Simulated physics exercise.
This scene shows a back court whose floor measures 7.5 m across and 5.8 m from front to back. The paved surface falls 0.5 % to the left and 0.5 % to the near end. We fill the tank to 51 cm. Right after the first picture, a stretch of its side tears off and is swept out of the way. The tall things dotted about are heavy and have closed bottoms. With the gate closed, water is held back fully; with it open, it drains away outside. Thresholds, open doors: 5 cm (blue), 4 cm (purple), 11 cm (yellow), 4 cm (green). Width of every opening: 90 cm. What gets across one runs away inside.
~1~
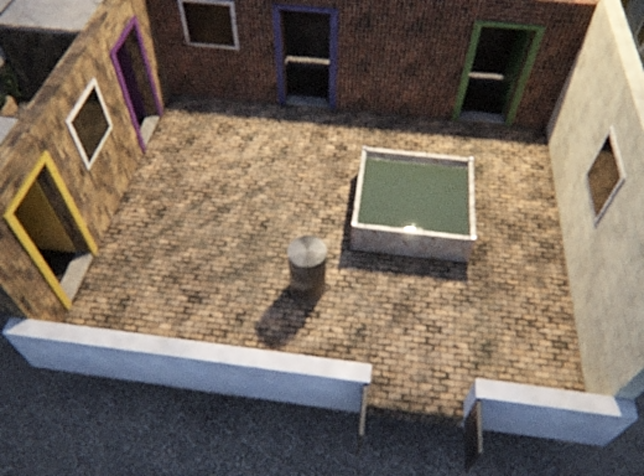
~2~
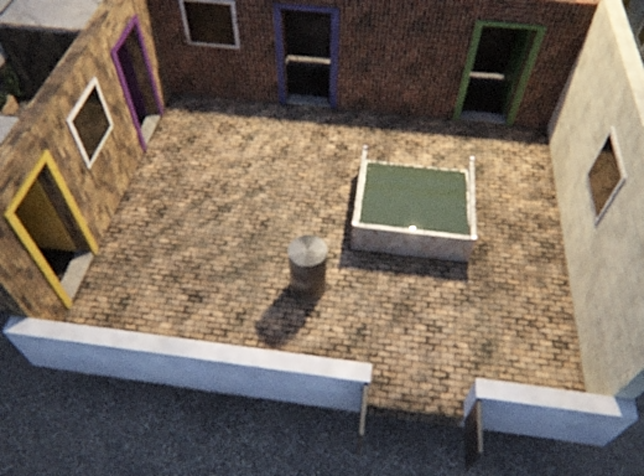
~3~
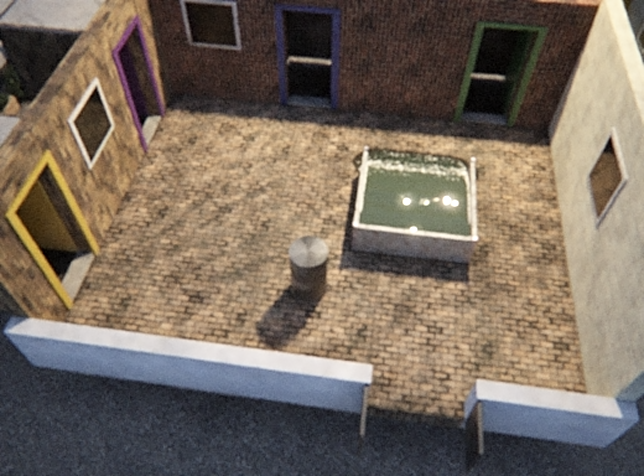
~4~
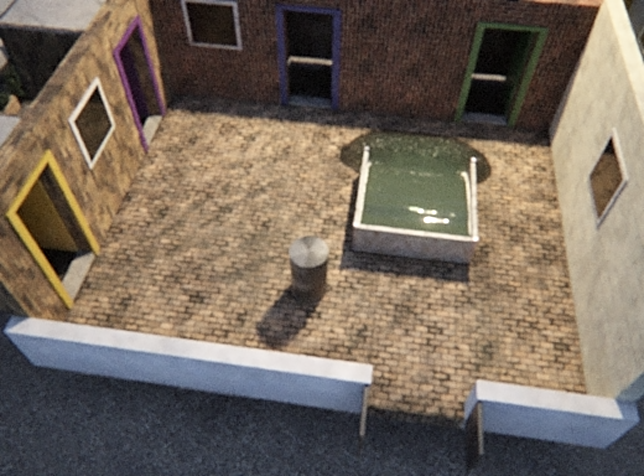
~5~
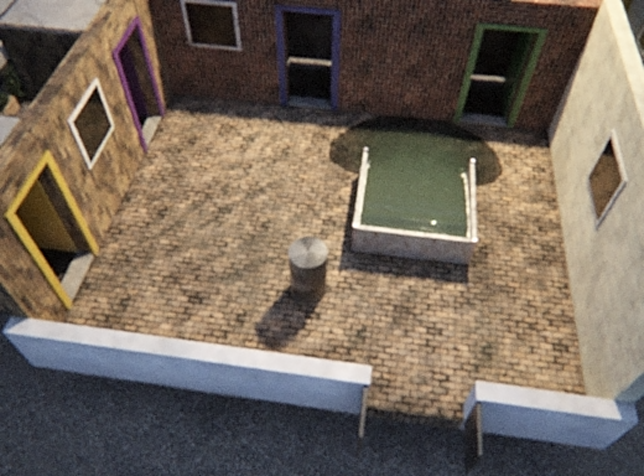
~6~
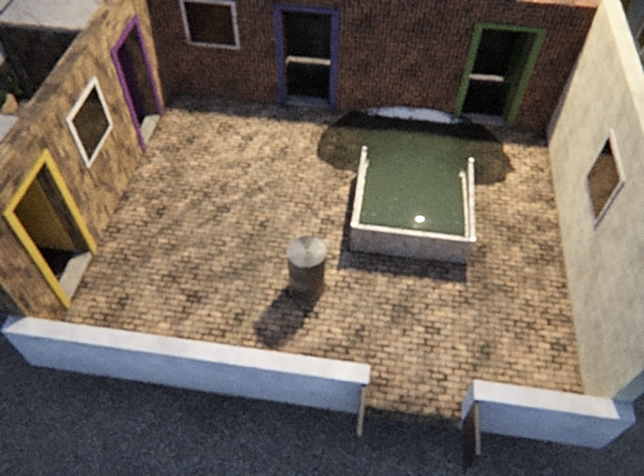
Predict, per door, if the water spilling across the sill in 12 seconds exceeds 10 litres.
Blue door: Limit broken; purple door: Limit broken; yellow door: Limit unbroken; green door: Limit broken.
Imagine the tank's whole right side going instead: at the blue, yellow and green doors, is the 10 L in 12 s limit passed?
Door blue stays within, door yellow stays within, door green goes beyond.
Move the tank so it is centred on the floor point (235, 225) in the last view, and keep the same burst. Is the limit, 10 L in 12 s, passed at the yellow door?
Against the limit, the yellow door gets no more than that.
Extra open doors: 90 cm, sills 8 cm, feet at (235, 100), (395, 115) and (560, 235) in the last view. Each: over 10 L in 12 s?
In turn: Under, past it, under.
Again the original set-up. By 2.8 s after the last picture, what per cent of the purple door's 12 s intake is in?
Some 10 in a hundred.
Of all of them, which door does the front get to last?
Last: Yellow.
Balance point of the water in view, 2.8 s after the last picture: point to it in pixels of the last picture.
About (383, 158).
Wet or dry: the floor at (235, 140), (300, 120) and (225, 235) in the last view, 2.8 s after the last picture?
Well, the first is drenched, the next drenched, the last untouched by it.
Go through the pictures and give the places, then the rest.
The first picture shows the tank at (415, 194) is whole and still, 51 cm deep.
In the second picture, the front is at a hidden place, 0.9 m from the gap on the tank's far side; 0.2 m2 of floor is under water; 51 cm left at the back of the tank.
In the third picture, water pours out on the tank's far side and has run 1.1 m, to (359, 159); typically 9 cm deep outside, 51 cm at the tank's back.
In the fourth picture, water pours out on the tank's far side and has run 1.4 m, to (349, 149); typically 7 cm deep outside, 50 cm at the tank's back.
In the fifth picture, the front is at (381, 119), 1.7 m from the gap on the tank's far side; 3.6 m2 of floor is under water; 44 cm left at the back of the tank.
In the sixth picture, the front is at (356, 112), 2.1 m from the gap on the tank's far side; 4.4 m2 of floor is under water; 44 cm left at the back of the tank.
Then, 0.7 s after the last picture water covers 15 % of the floor and is deepest (34 cm) near (410, 122); blue door 7 cm at the sill, 0 L in, purple door not reached, yellow door not reached, green door 16 cm at the sill, 21 L in.
Then, 1.5 s after the last picture water covers 20 % of the floor and is deepest (29 cm) near (541, 135); blue door 10 cm at the sill, 6 L in, purple door not reached, yellow door not reached, green door 15 cm at the sill, 72 L in.
Then, 2.8 s after the last picture water covers 40 % of the floor and is deepest (18 cm) near (542, 141); blue door 7 cm at the sill, 18 L in, purple door 12 cm at the sill, 11 L in, yellow door not reached, green door 9 cm at the sill, 115 L in.
Then, 6.3 s after the last picture water covers 65 % of the floor and is deepest (10 cm) near (50, 344); blue door 3 cm at the sill, 21 L in, purple door 7 cm at the sill, 83 L in, yellow door 4 cm at the sill, 0 L in, green door 5 cm at the sill, 146 L in.
Then, 11.3 s after the last picture water covers 85 % of the floor and is deepest (6 cm) near (50, 344); blue door 2 cm at the sill, 21 L in, purple door 3 cm at the sill, 92 L in, yellow door 5 cm at the sill, 0 L in, green door 1 cm at the sill, 147 L in.
